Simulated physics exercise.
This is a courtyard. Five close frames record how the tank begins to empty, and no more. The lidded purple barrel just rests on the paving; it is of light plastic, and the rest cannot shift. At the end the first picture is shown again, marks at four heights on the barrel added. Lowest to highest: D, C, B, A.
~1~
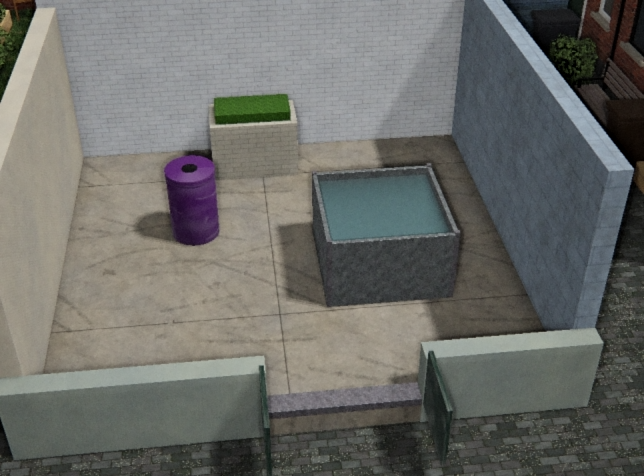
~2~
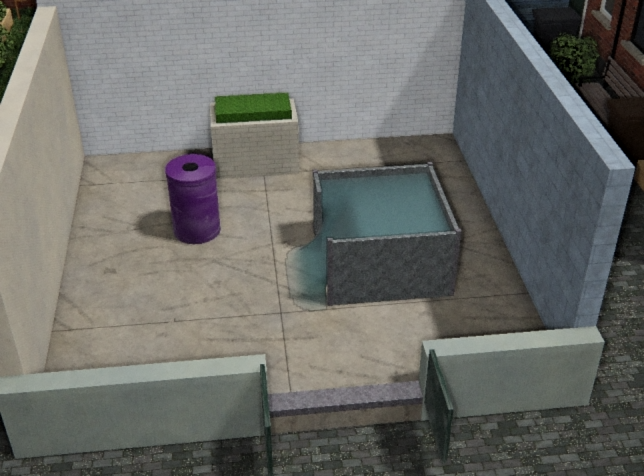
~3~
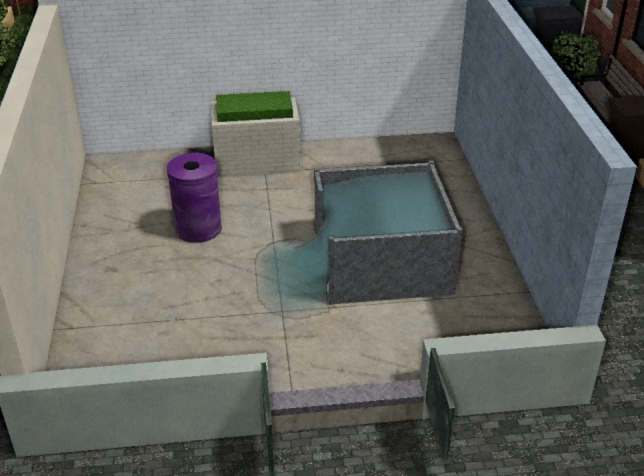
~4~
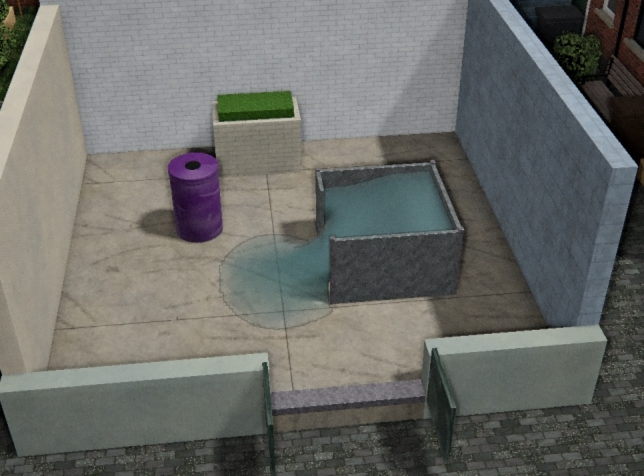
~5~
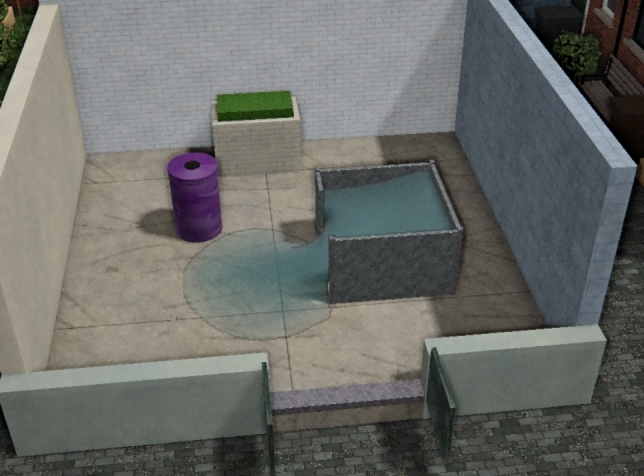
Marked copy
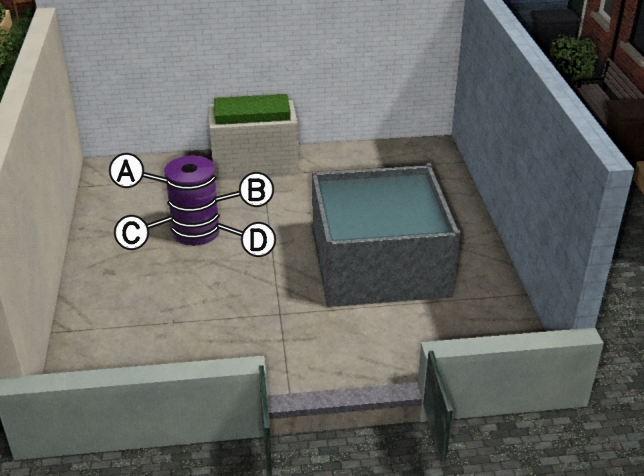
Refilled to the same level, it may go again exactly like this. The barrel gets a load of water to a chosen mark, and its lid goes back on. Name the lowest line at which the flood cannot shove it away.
Line D.
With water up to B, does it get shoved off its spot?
No, not at all.
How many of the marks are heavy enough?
All four.
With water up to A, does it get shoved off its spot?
No, that is safe.
In white, A at (190, 187); B at (192, 209); C at (194, 225); D at (195, 236); from the bottom up D, C, B, A.
With A, it does not move.
With B, it does not move.
With C, it does not move.
With D, it does not move.
